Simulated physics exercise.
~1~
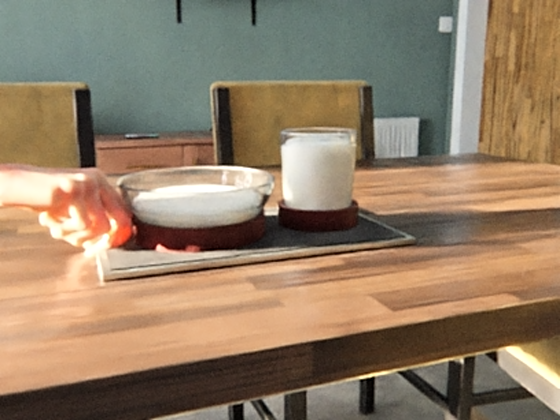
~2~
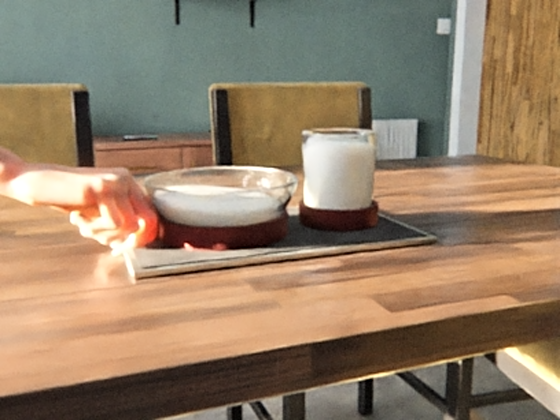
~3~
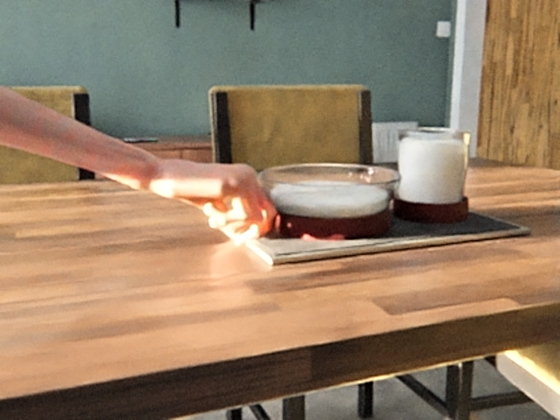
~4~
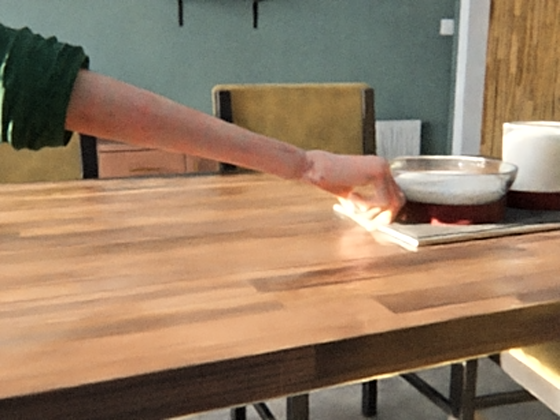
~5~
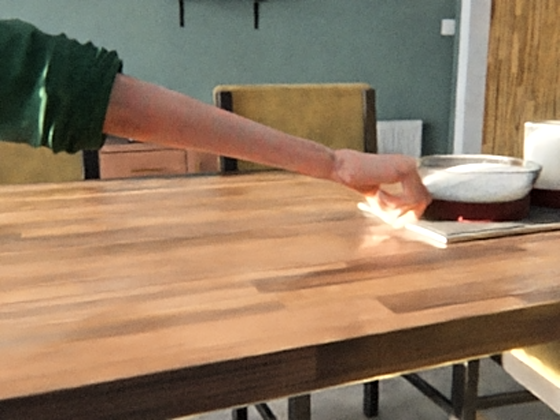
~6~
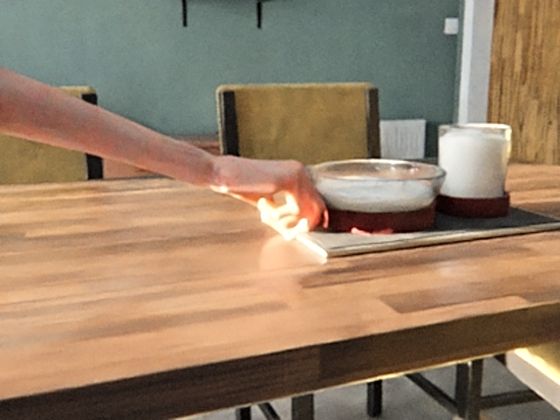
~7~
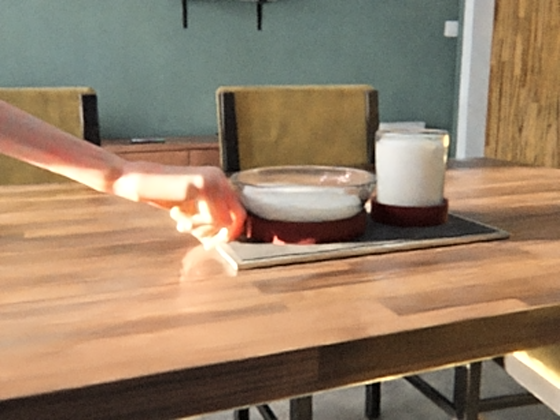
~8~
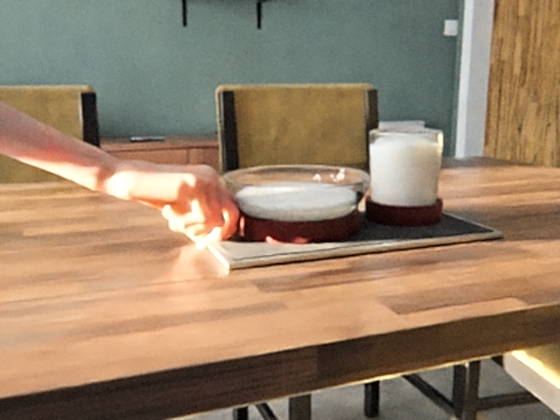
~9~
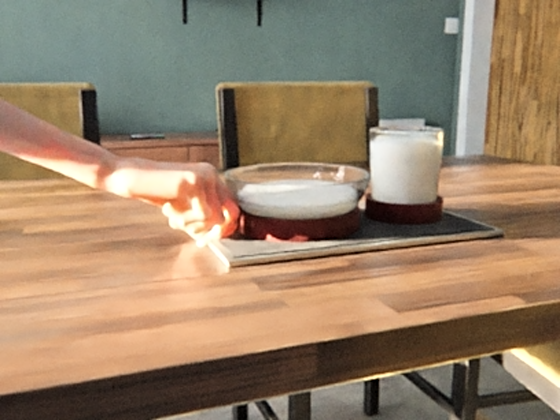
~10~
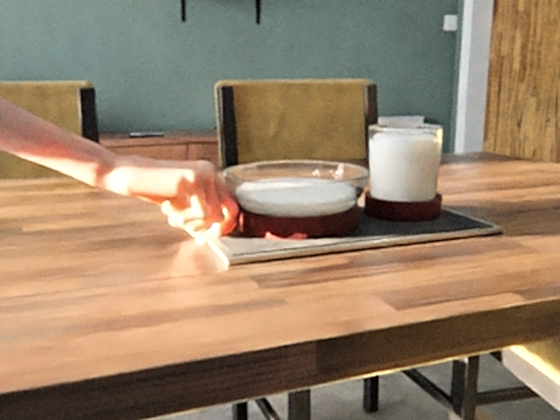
A hand slid a tray holding a round glass bowl and a tumbler of milk to the right across a wooden table, then pulled it partway back left and stopped, still gripping the edge, with the milk settled in both.
